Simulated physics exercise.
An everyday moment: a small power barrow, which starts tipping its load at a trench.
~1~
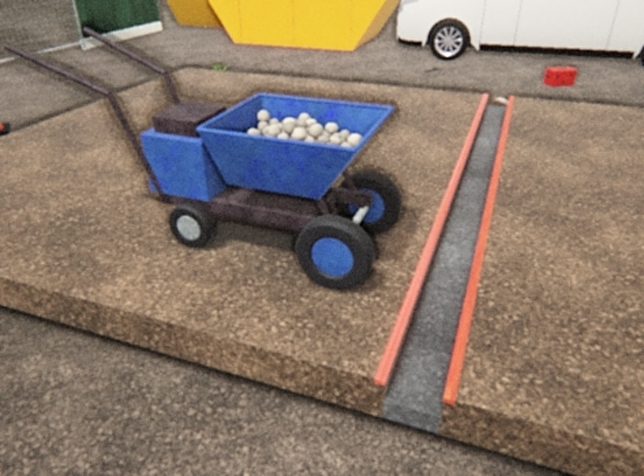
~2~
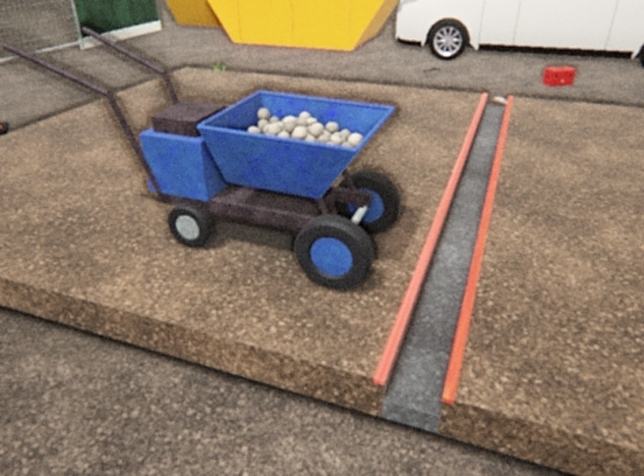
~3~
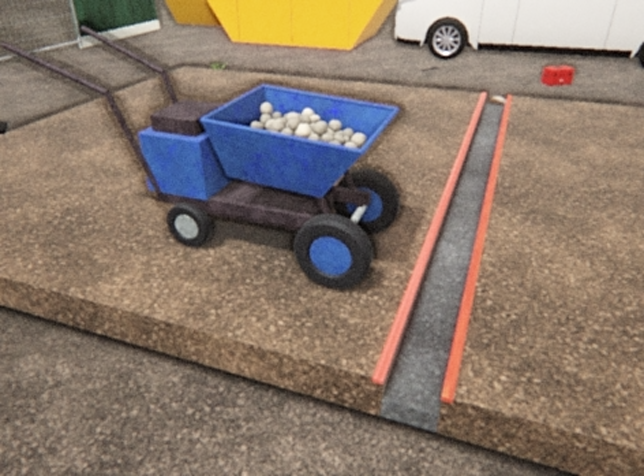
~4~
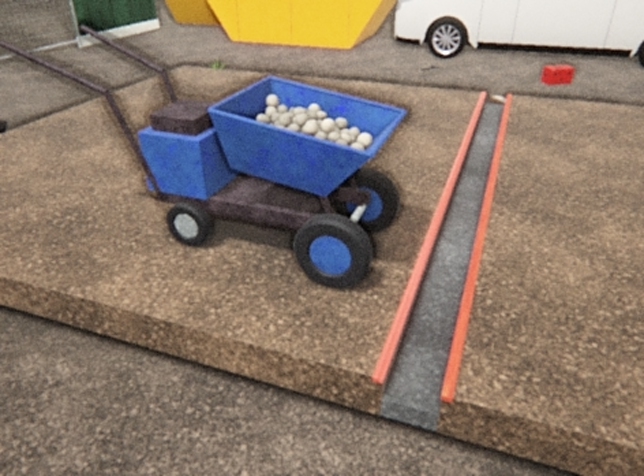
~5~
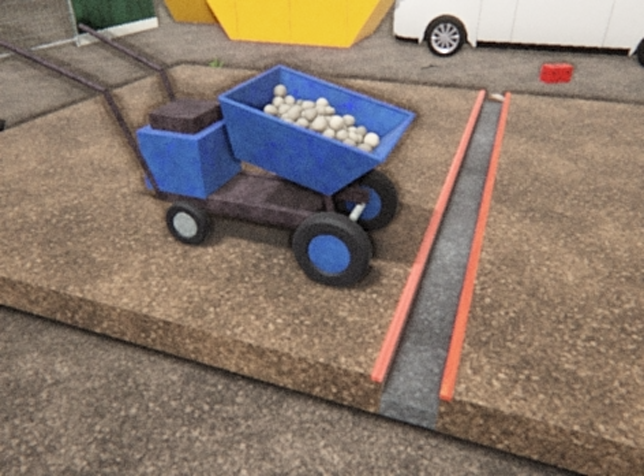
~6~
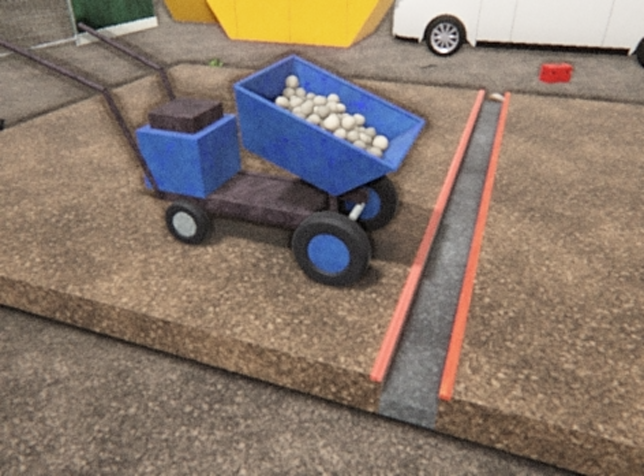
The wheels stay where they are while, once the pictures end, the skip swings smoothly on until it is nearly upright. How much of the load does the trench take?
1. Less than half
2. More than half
The answer is 1.
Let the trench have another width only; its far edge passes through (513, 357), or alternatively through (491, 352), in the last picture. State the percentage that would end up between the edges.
You'd get 90 in a hundred the first time and 60 in a hundred the second.
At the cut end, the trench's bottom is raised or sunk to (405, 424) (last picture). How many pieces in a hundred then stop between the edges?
Estimate: Approx. 20 in a hundred.
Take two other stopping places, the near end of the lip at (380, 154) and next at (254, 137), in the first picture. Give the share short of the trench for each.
Try 1: 0 %. Try 2: 50 %.
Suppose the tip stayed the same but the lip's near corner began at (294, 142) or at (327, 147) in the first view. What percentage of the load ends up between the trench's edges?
70 % and 50 %.
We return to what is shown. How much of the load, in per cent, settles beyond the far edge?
Near 85 in every hundred.
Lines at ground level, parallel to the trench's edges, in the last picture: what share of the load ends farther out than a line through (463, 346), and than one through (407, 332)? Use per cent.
Respectively 80 and 100 %.
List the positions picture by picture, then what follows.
In the first frame, lip of the skip at (355, 150), level; top of the load at (294, 140), river pebbles; first edge of the trench at (398, 332); far edge at (460, 347), the trench under half as wide as the skip, and about half as deep as wide.
In the second frame, lip of the skip at (357, 151), tipped barely; top of the load at (295, 139).
In the third frame, lip of the skip at (362, 152), tipped barely; top of the load at (298, 136).
In the fourth frame, lip of the skip at (371, 155), tipped a little; top of the load at (281, 127).
In the fifth frame, lip of the skip at (382, 160), tipped a little; top of the load at (289, 120).
In the sixth frame, lip of the skip at (394, 169), tipped clearly; top of the load at (300, 114); first edge of the trench at (394, 329); far edge at (456, 343).
Soon, skip tipped steeply; all in the skip.
A while on, skip tipped right over; most in the skip; a stray few in or heaped over the trench; a small part beyond it; a small part falling.
Towards the end, skip tipped right over; a small part in the skip; a small part in or heaped over the trench; most beyond it.
Finally, skip tipped right over; a small part in or heaped over the trench; most beyond it.
